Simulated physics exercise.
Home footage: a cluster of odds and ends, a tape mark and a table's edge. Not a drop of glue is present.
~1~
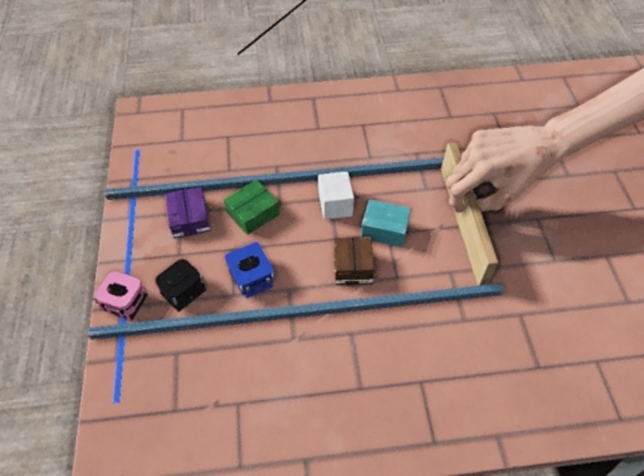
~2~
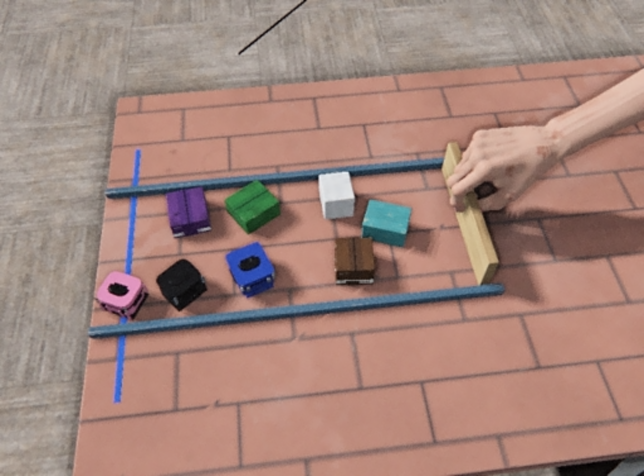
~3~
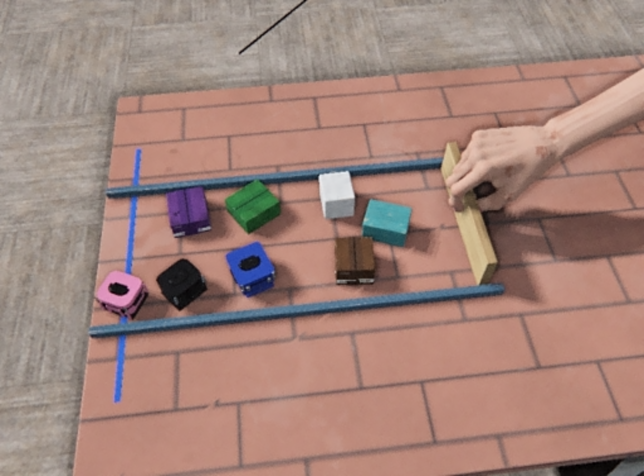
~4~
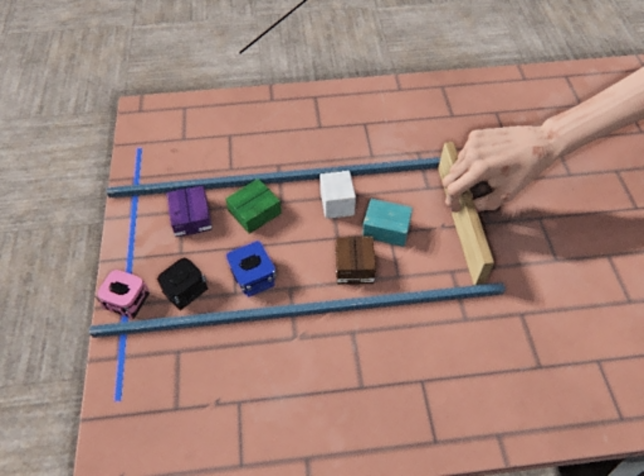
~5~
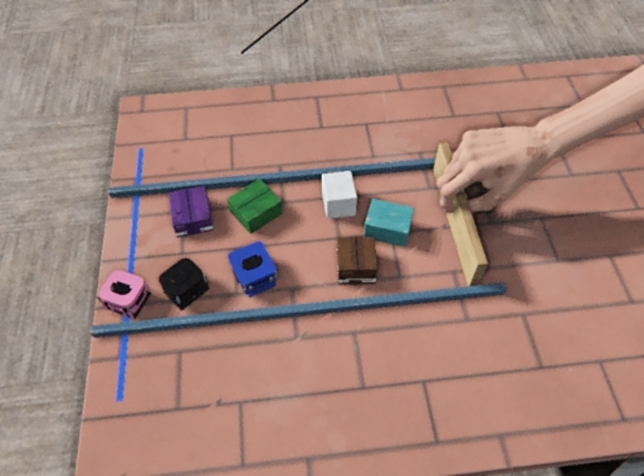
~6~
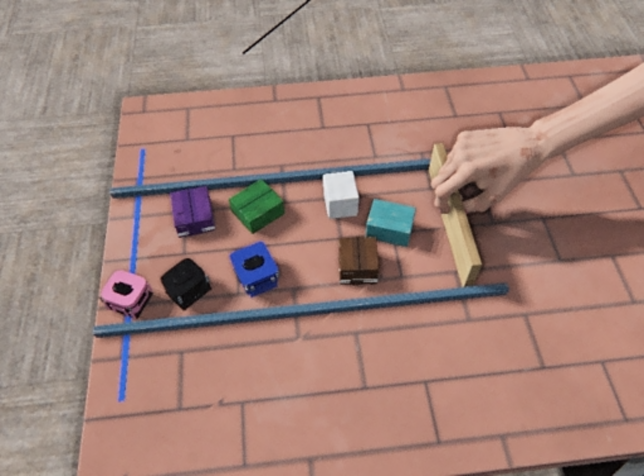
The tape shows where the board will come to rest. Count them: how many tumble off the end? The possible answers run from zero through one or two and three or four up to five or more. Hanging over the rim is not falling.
More than four go.
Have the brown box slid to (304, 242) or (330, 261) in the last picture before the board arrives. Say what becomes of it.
In that order, it is lost; survives.
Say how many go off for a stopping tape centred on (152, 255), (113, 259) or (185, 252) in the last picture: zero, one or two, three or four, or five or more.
One after another: 5 or more, at least five, three or four.
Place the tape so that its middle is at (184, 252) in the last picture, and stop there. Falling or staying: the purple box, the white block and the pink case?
Observed: Purple box slides off; white block hangs on; pink case slides off.
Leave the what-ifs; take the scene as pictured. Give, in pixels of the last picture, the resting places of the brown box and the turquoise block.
Final positions: Near (107, 289); near (108, 257).
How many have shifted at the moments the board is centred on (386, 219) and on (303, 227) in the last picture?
I get 1 at the one place and 5 at the other.
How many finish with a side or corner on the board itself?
Count: 3.
A little later, none off yet; pink case at rest near (127, 294); black case at rest near (186, 284); purple box at rest near (193, 212).
Next, none off yet; pink case at rest near (125, 295); black case shifted a little near (169, 286); purple box shifted a little near (175, 212).
Later still, one off so far; pink case fallen near (158, 459); black case tilted well over near (78, 302); purple box tilted well over near (91, 224).
When it is over, the number that fall off is five or more; down, green box, blue case, purple box, black case and pink case.
